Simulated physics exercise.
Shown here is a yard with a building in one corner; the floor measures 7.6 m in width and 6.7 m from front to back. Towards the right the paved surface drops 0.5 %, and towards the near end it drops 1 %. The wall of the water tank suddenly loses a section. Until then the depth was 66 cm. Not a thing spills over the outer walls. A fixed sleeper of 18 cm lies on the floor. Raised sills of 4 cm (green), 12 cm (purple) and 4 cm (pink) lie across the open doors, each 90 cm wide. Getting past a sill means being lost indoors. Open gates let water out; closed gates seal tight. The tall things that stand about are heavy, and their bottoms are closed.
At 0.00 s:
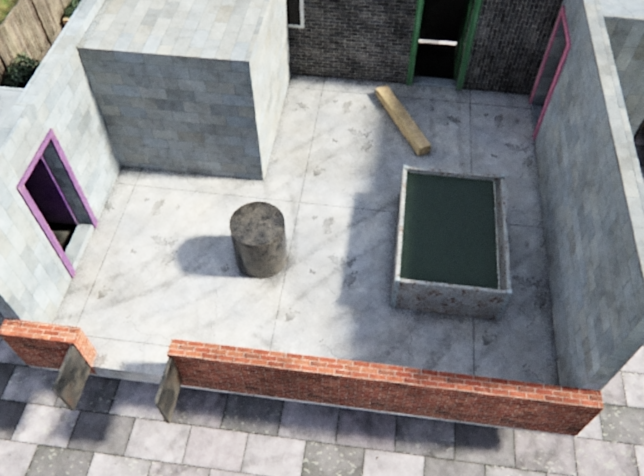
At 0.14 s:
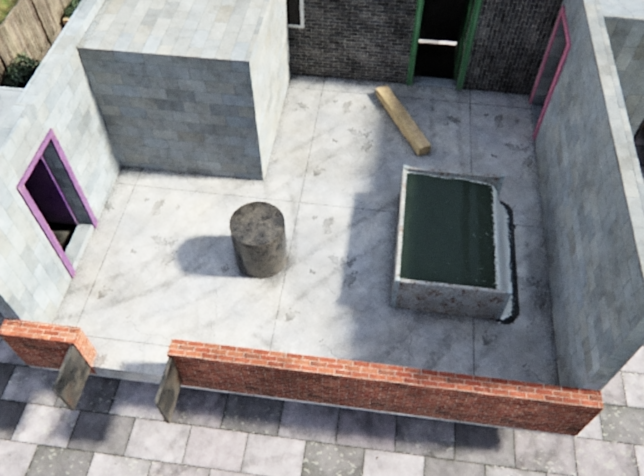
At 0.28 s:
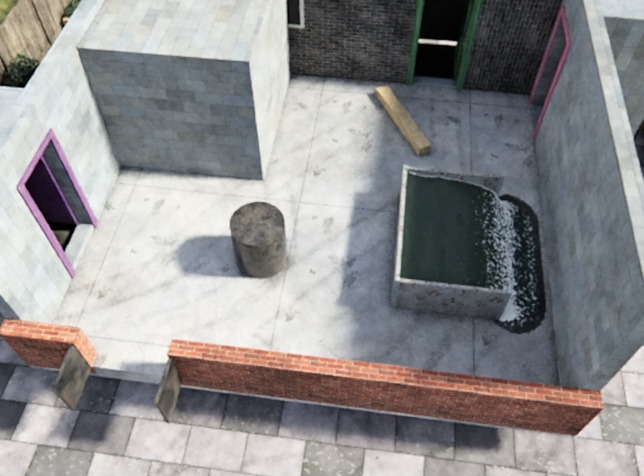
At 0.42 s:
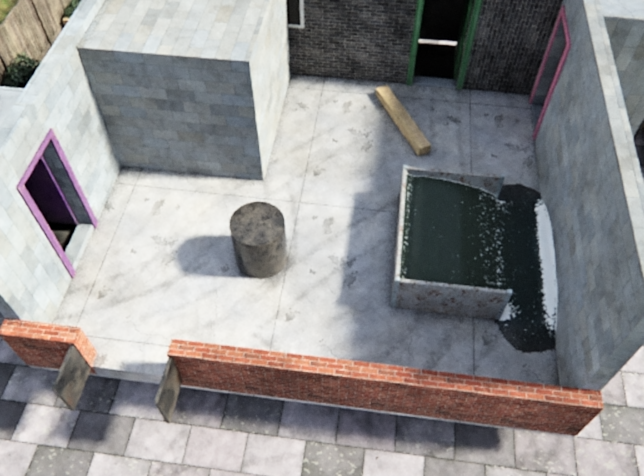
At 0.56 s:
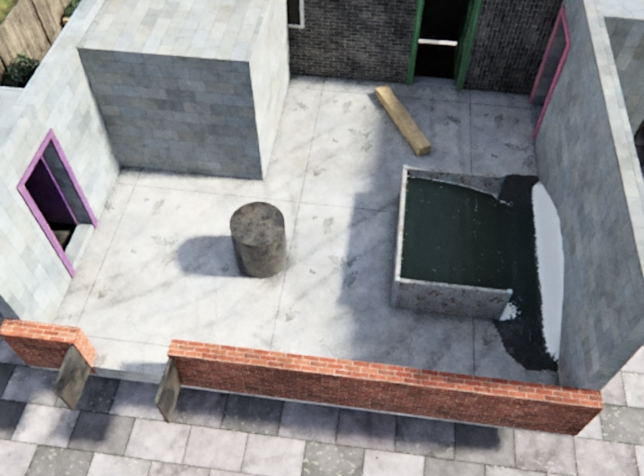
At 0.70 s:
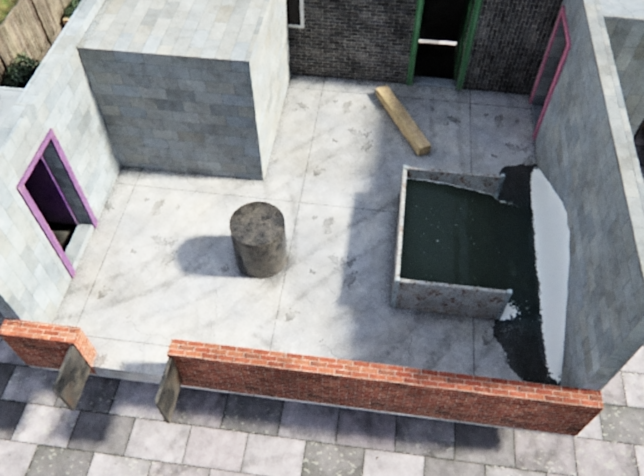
A walled yard with a pale, streaked floor is seen from high above by a camera that stays still. A grey block building fills the back left corner, a grey cylinder stands near the middle, a wooden beam lies behind a tank of dark green water at right, and low red brick walls line the front. The tank's right side opens, and dark water pours out, foaming briefly, then spreads along the right wall.
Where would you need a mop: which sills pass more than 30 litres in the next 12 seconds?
At the green door more than the set amount gets in, at the purple door no more than the set amount gets in, at the pink door more than the set amount gets in.
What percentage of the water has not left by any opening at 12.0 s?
It comes to near 84 per cent.
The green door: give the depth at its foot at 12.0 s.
4.0 cm.
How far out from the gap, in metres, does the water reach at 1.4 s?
That comes to near 4.0 m out.
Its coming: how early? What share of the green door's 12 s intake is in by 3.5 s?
Around 35 percent.
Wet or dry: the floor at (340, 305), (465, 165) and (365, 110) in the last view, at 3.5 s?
Going through the three points: Awash, then awash, then not yet touched.
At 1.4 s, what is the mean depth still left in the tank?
About 26 cm.
After 1.4 s water covers 15 % of the floor and is deepest (51 cm) near (561, 410); green door not reached, purple door not reached, pink door 4 cm at the sill, 0 L in.
After 2.2 s water covers 30 % of the floor and is deepest (42 cm) near (561, 410); green door 8 cm at the sill, 0 L in, purple door not reached, pink door 6 cm at the sill, 0 L in.
After 3.5 s water covers 50 % of the floor and is deepest (20 cm) near (561, 410); green door 9 cm at the sill, 37 L in, purple door not reached, pink door 9 cm at the sill, 14 L in.
After 7.0 s water covers 80 % of the floor and is deepest (14 cm) near (561, 410); green door 8 cm at the sill, 89 L in, purple door 6 cm at the sill, 0 L in, pink door 10 cm at the sill, 61 L in.
After 12.0 s water covers 95 % of the floor and is deepest (9 cm) near (534, 407); green door 4 cm at the sill, 109 L in, purple door 4 cm at the sill, 0 L in, pink door 6 cm at the sill, 104 L in.
